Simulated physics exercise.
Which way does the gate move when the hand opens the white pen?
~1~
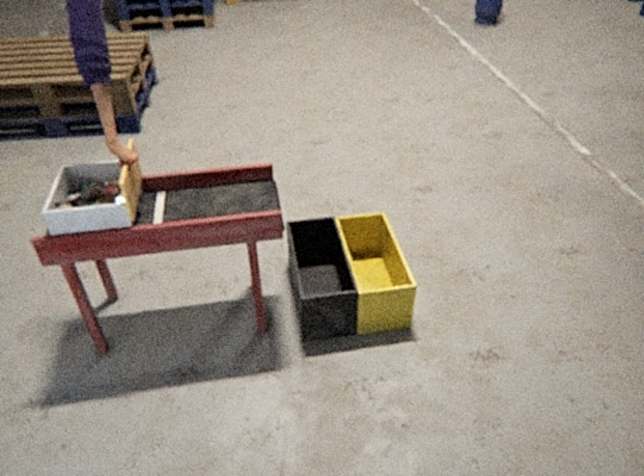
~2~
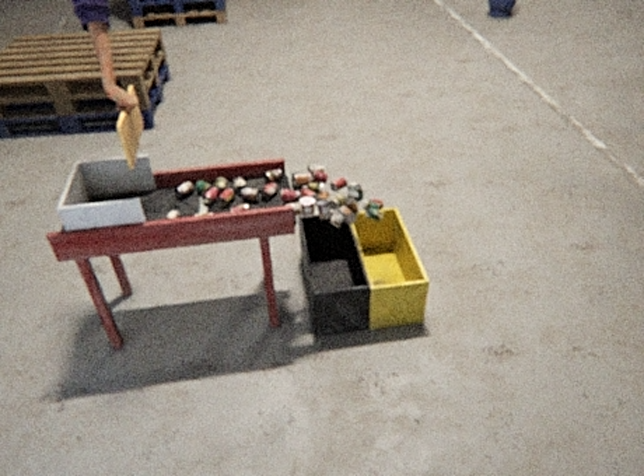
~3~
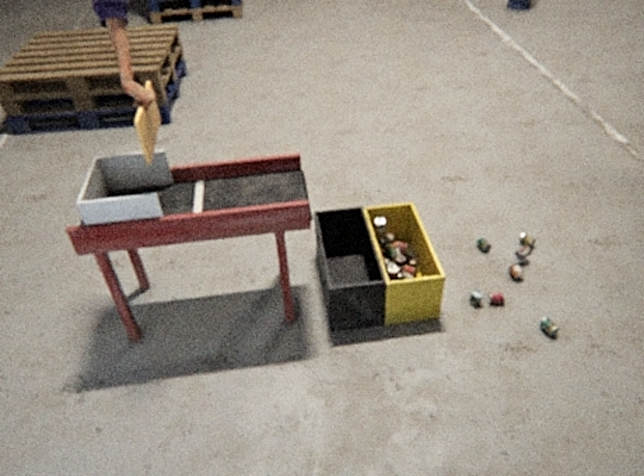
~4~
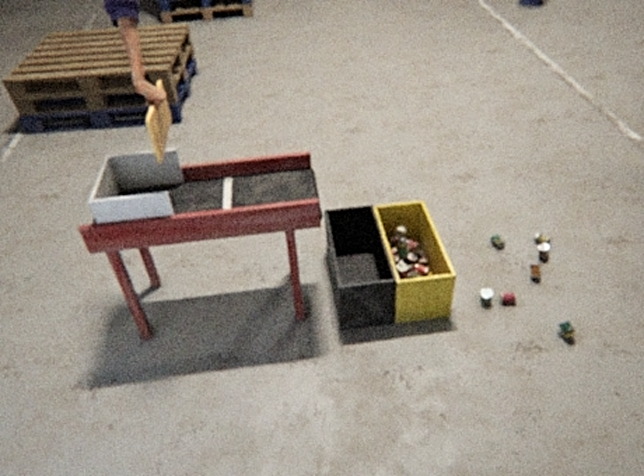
The gate moves up, lifted by the hand above the white pen.
